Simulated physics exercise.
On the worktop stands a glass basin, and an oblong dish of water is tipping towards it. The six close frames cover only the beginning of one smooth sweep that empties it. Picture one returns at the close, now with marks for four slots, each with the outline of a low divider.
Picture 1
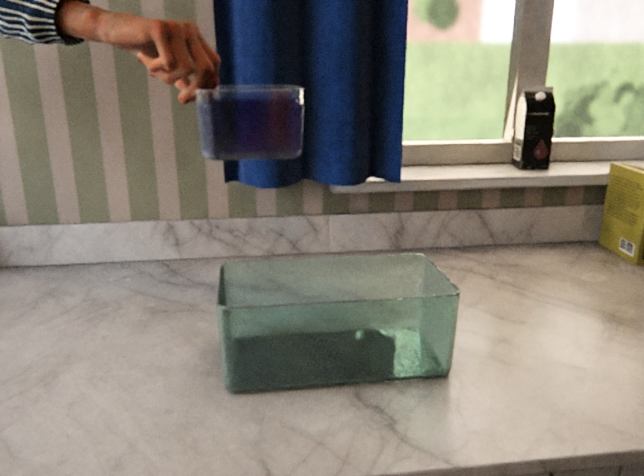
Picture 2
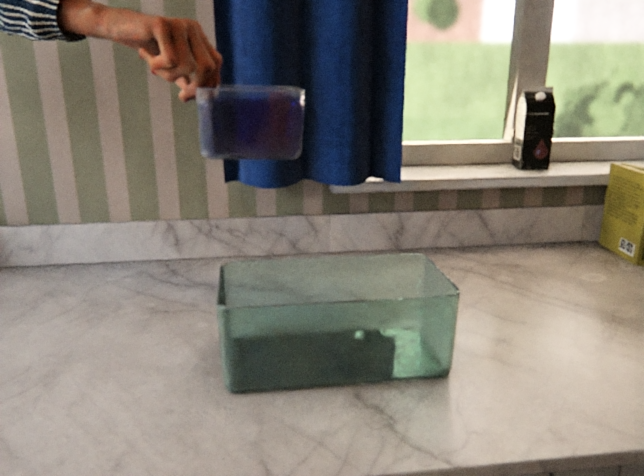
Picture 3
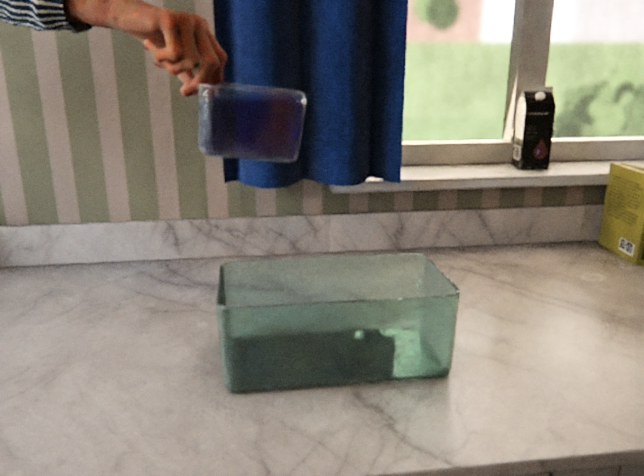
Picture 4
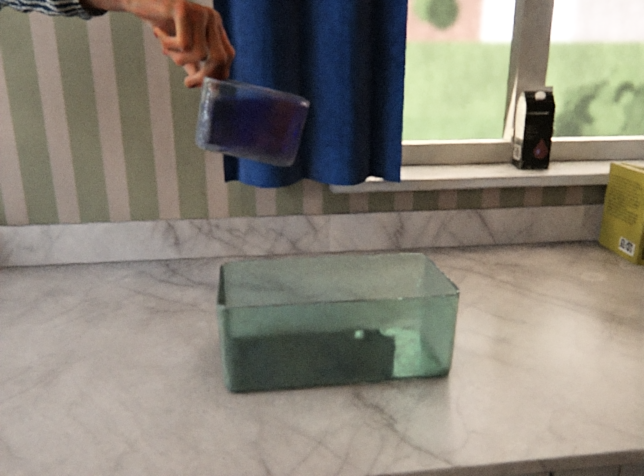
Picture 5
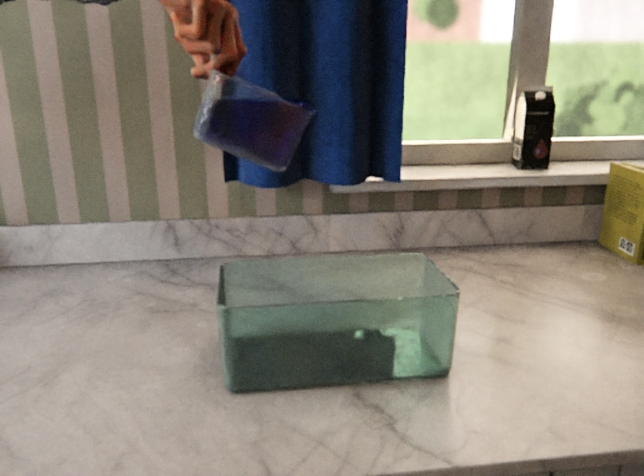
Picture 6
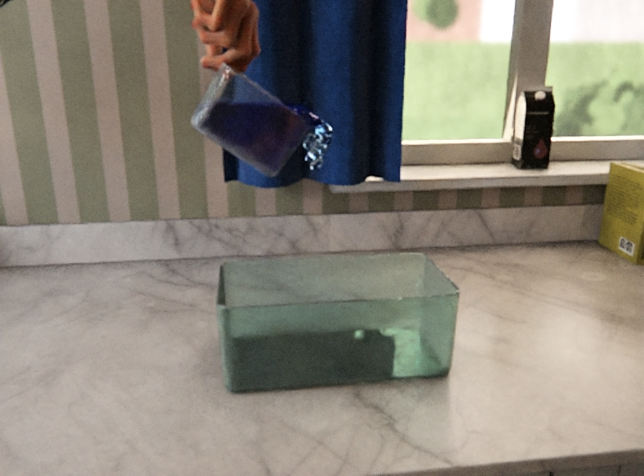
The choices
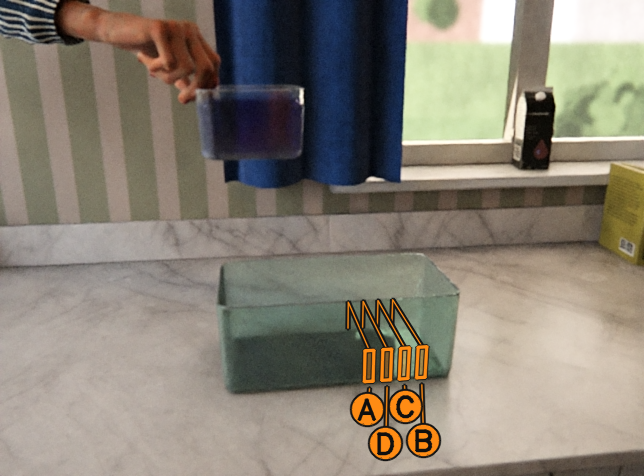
On a marble worktop near a window, a hand held a small clear dish of water above a glass basin and slowly tilted it to the right until water began spilling over its lip.
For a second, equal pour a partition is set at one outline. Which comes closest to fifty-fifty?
Take D.
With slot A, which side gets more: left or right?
The right side.
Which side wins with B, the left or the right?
The left one.
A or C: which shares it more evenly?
That is slot A.
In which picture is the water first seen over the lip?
In picture 5.
On the marked copy, A at (369, 388); B at (421, 384); C at (404, 385); D at (387, 386).
If A is chosen, about 31 % ends left of the wall and 68 % right of it.
If B is chosen, about 92 % ends left of the wall and 6 % right of it.
If C is chosen, about 86 % ends left of the wall and 12 % right of it.
If D is chosen, about 48 % ends left of the wall and 50 % right of it.
